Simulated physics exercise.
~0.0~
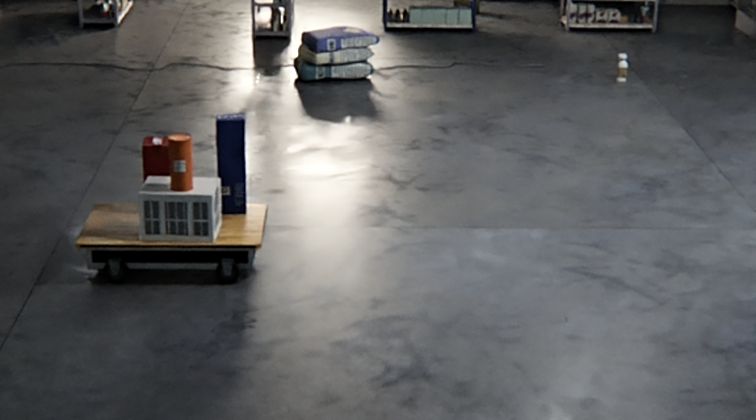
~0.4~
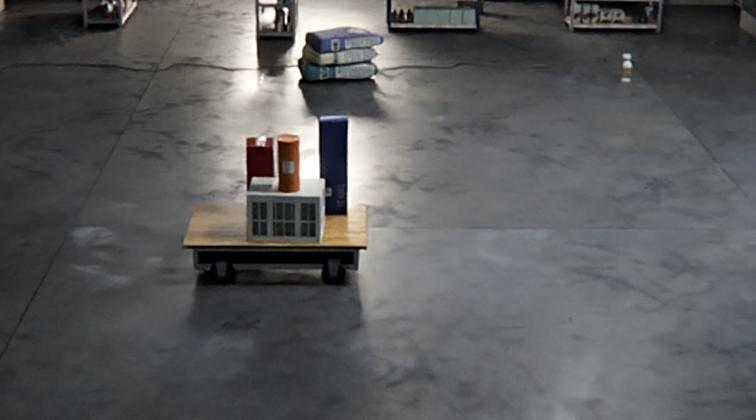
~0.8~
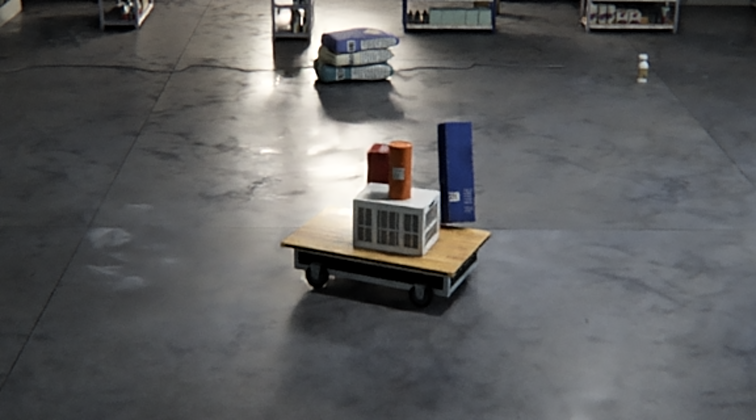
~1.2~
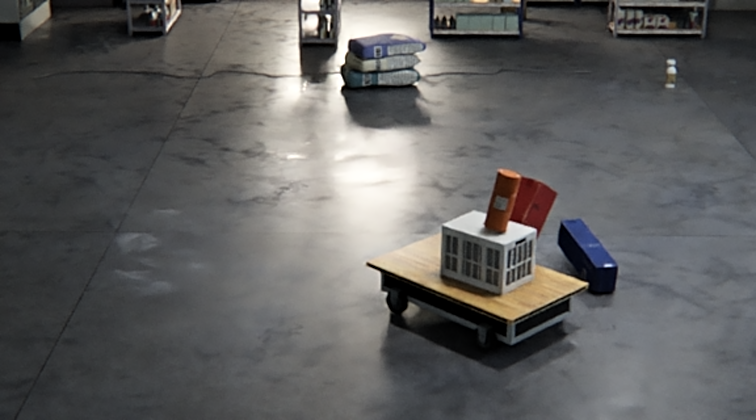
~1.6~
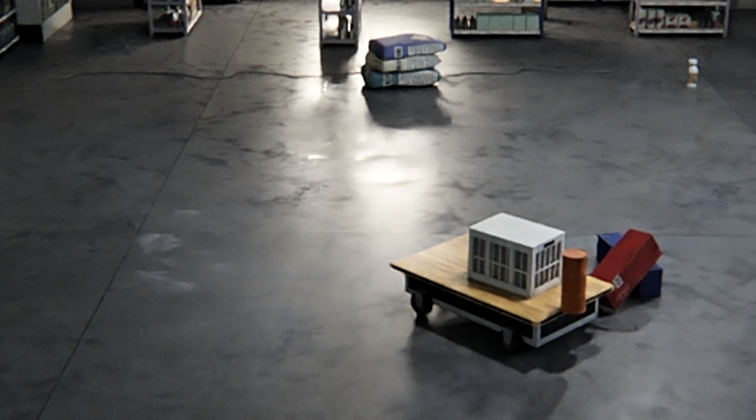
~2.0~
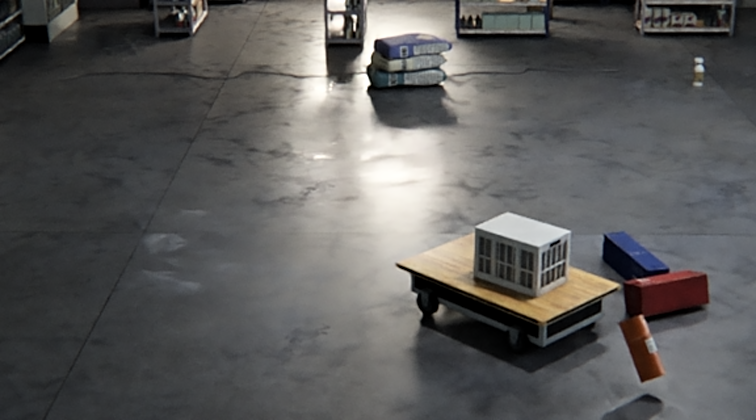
In the video, a flat cart carrying a white crate, a red box, an orange canister and a blue box rolls right across a dark floor and turns toward the viewer, shedding the blue box, then the red box and canister, before stopping with only the crate aboard.
